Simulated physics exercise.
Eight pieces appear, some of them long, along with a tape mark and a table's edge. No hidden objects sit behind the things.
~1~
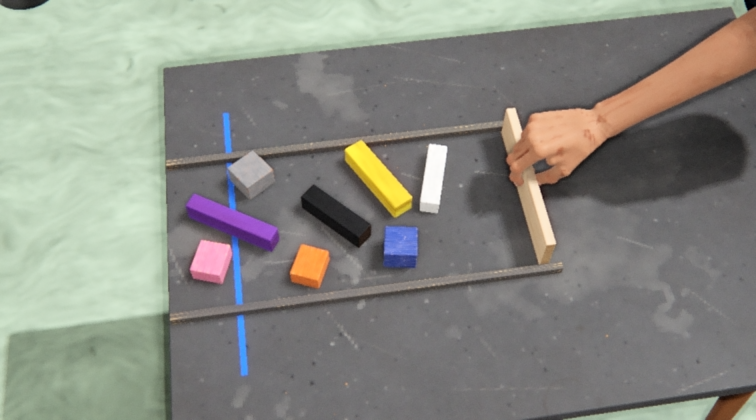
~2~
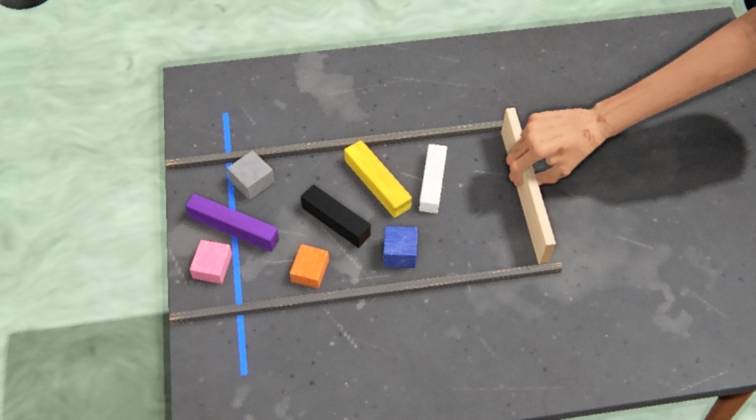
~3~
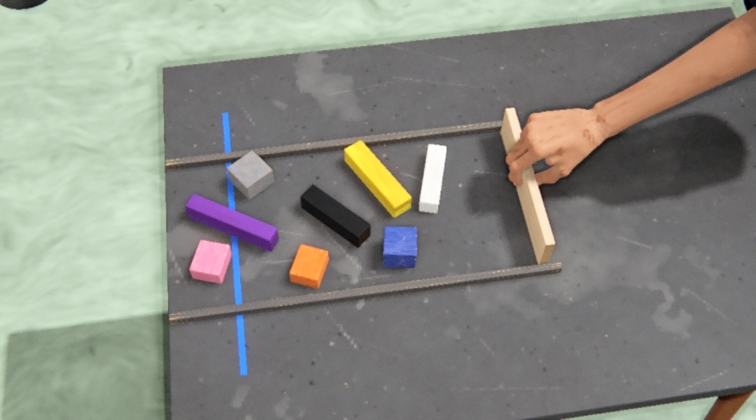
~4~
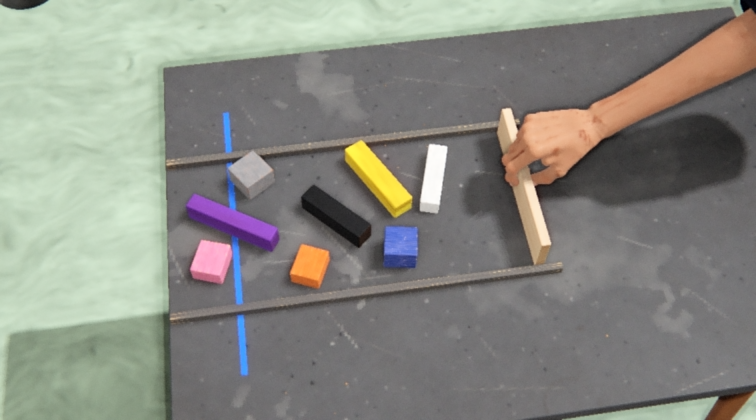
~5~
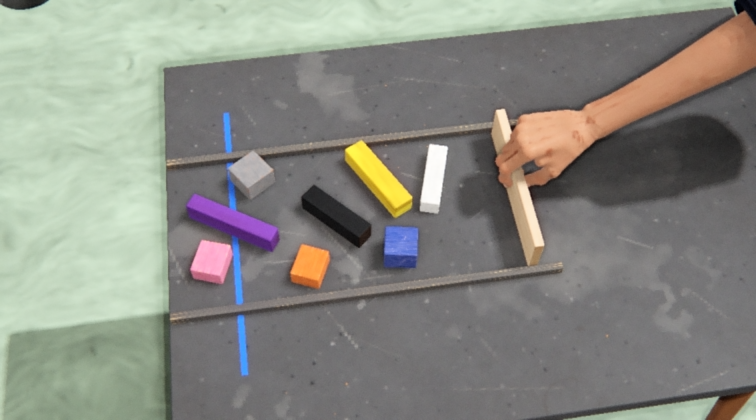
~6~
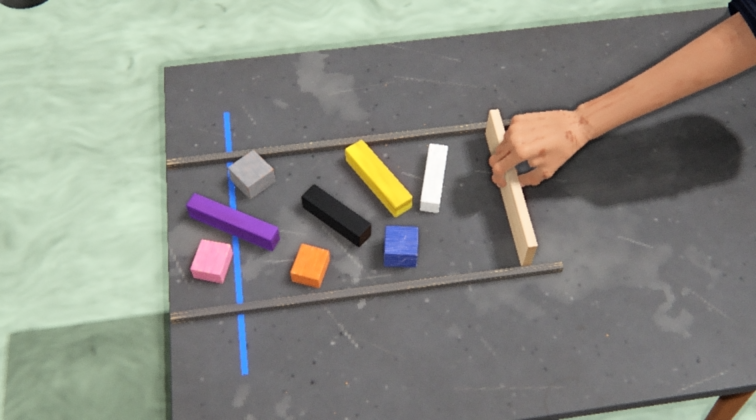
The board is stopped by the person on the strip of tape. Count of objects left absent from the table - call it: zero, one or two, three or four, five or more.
My call is one or two.
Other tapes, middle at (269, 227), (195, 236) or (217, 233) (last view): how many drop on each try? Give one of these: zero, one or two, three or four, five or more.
Counts as listed: None at all / five or over / three or four.
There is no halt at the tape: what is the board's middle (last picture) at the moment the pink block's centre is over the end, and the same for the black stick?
About (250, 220), and (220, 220) for the other.
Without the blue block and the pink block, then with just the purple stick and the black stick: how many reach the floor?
That gives 0 in the first case, then 0 in the second.
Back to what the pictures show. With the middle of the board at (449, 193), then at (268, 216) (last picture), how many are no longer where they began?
First 1, after that 8.
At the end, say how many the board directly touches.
Contact count: 2.
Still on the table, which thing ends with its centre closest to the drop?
Grey block.
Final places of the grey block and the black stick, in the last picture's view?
First object about (174, 177); second object about (182, 238).
Early on, none off yet; pink block at rest near (212, 261); purple stick at rest near (233, 222); grey block at rest near (252, 175).
A while later, none off yet; pink block at rest near (212, 261); purple stick moving near (226, 226); grey block at rest near (251, 175).
Finally, the number that fall off is one or two; lost, purple stick and pink block.
